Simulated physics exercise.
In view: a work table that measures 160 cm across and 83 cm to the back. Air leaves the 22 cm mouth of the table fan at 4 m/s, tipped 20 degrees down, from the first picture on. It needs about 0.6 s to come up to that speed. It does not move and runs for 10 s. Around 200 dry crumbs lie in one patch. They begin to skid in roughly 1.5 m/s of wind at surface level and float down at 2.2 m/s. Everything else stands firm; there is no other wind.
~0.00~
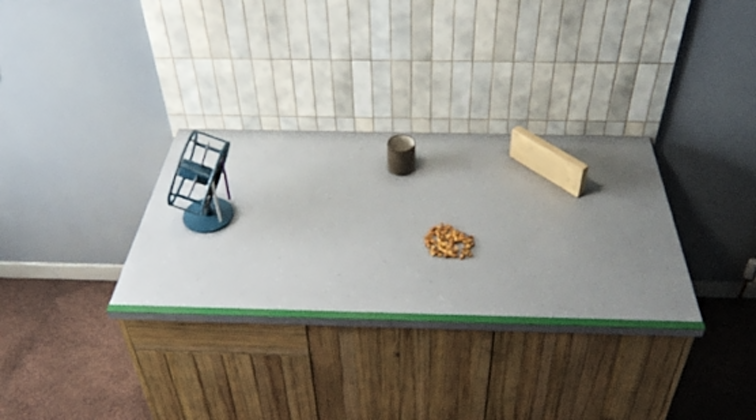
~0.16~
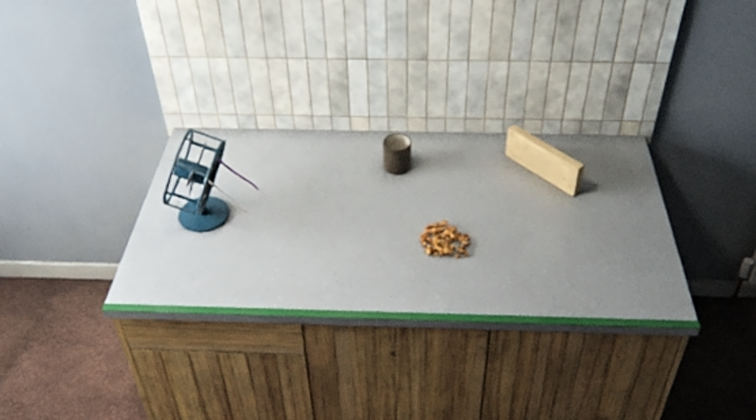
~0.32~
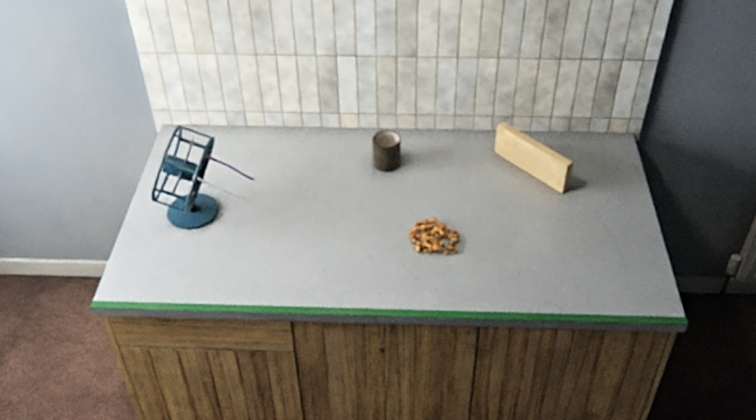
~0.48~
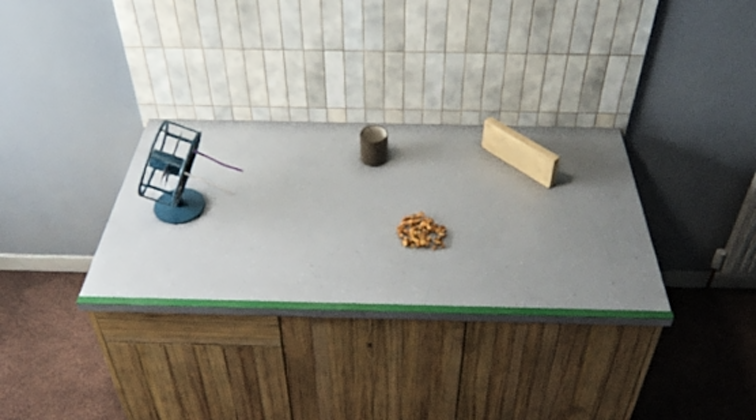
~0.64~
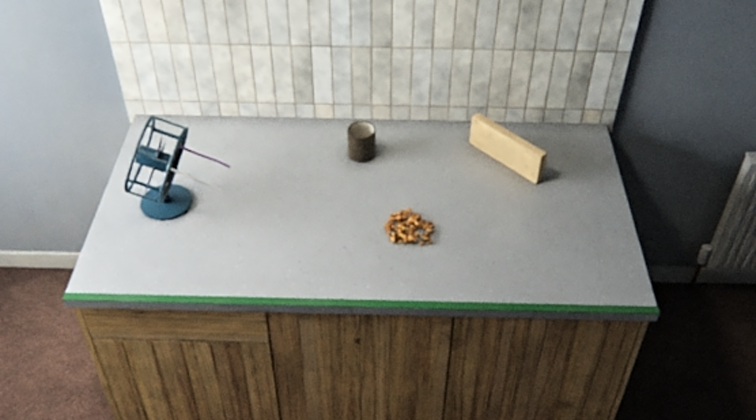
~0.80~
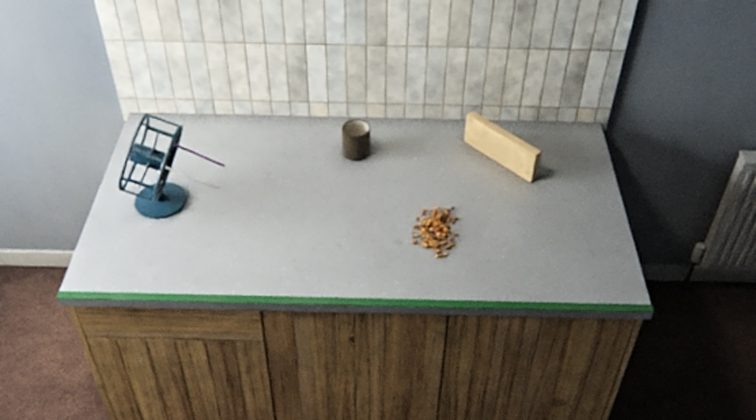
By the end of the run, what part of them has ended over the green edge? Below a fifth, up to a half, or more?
Of the dry crumbs, not even a fifth end over the green edge.
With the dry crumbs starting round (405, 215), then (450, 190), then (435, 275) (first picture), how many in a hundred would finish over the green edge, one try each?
In that order: 0 %, 0 %, 90 %.
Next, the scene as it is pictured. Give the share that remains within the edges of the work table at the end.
Some 0 per cent.
After 2.0 s, 2 % are over the green edge; 100 % have settled or left.
After 3.2 s, 2 % are over the green edge; 100 % have settled or left.
After 5.5 s, 2 % are over the green edge; 100 % have settled or left.
After 10.0 s, at the end, 2 % are over the green edge.
